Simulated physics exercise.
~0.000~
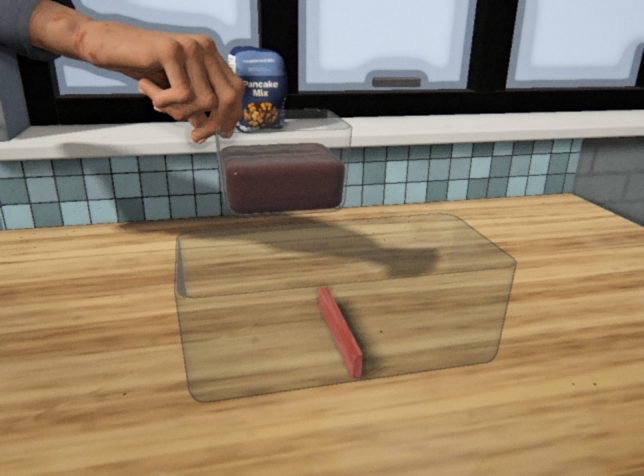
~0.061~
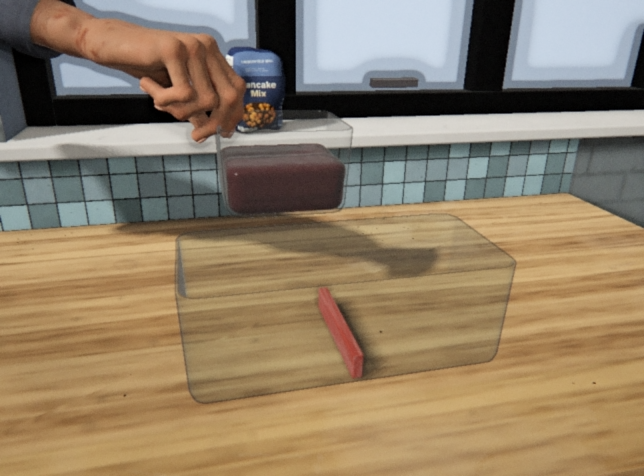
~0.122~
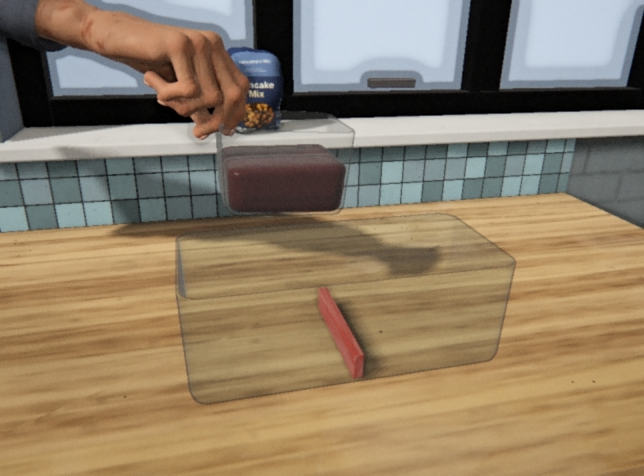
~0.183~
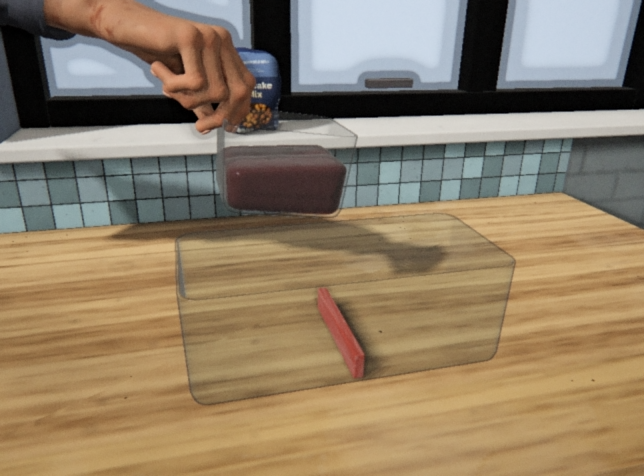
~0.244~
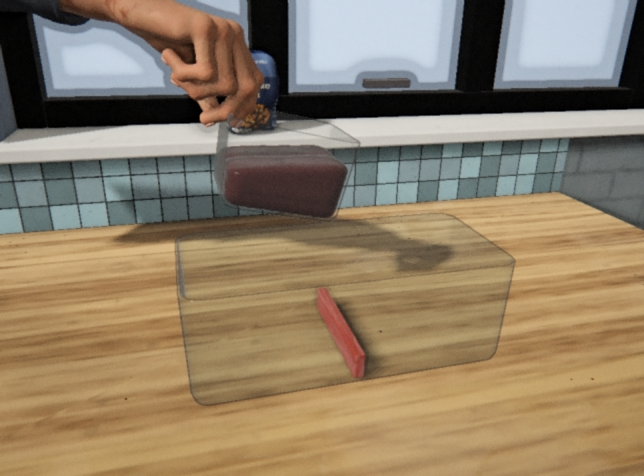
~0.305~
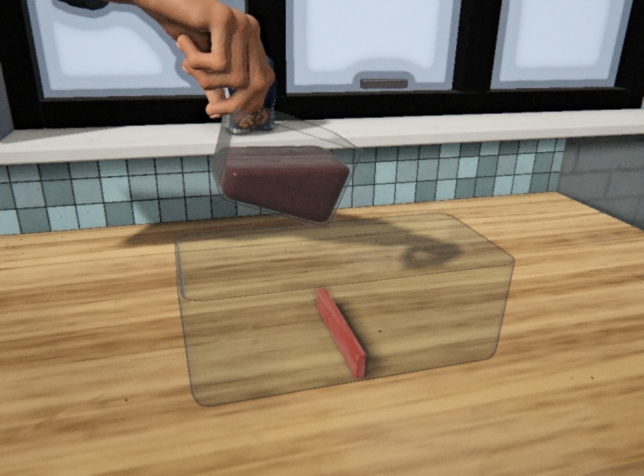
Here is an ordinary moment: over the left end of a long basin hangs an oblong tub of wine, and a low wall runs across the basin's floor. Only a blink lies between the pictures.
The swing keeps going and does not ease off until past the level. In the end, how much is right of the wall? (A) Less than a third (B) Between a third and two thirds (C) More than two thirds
C, more than two thirds.
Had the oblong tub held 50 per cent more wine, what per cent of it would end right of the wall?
About 85 %.
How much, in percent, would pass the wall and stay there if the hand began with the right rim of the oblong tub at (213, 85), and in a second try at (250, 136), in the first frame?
It comes out at around 10 percent and then around 10 percent.
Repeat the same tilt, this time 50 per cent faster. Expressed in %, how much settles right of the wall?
I'd put it at some 85 percent.
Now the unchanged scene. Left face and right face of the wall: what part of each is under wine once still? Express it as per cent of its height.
Once still, it is 10 % on the left and 60 % on the right.
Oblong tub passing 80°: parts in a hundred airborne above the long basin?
About 30 per cent.
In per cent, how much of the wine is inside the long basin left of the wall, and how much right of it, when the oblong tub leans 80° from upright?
The left part holds 0 percent and the right part 15 percent.
A moment on, the oblong tub is tipped on its side and 55 per cent is still to pour, 0 is left of the wall and 16 right of it.
Next, the oblong tub is tipped right over and 8 per cent is still to pour, 10 is left of the wall and 75 right of it.
Then the oblong tub is tipped right over and 0 per cent is still to pour, 9 is left of the wall and 91 right of it.
Later the oblong tub is tipped right over and 0 per cent is still to pour, 10 is left of the wall and 90 right of it.
At rest 10 per cent lies left of the wall, 89 right of it and 0 outside.
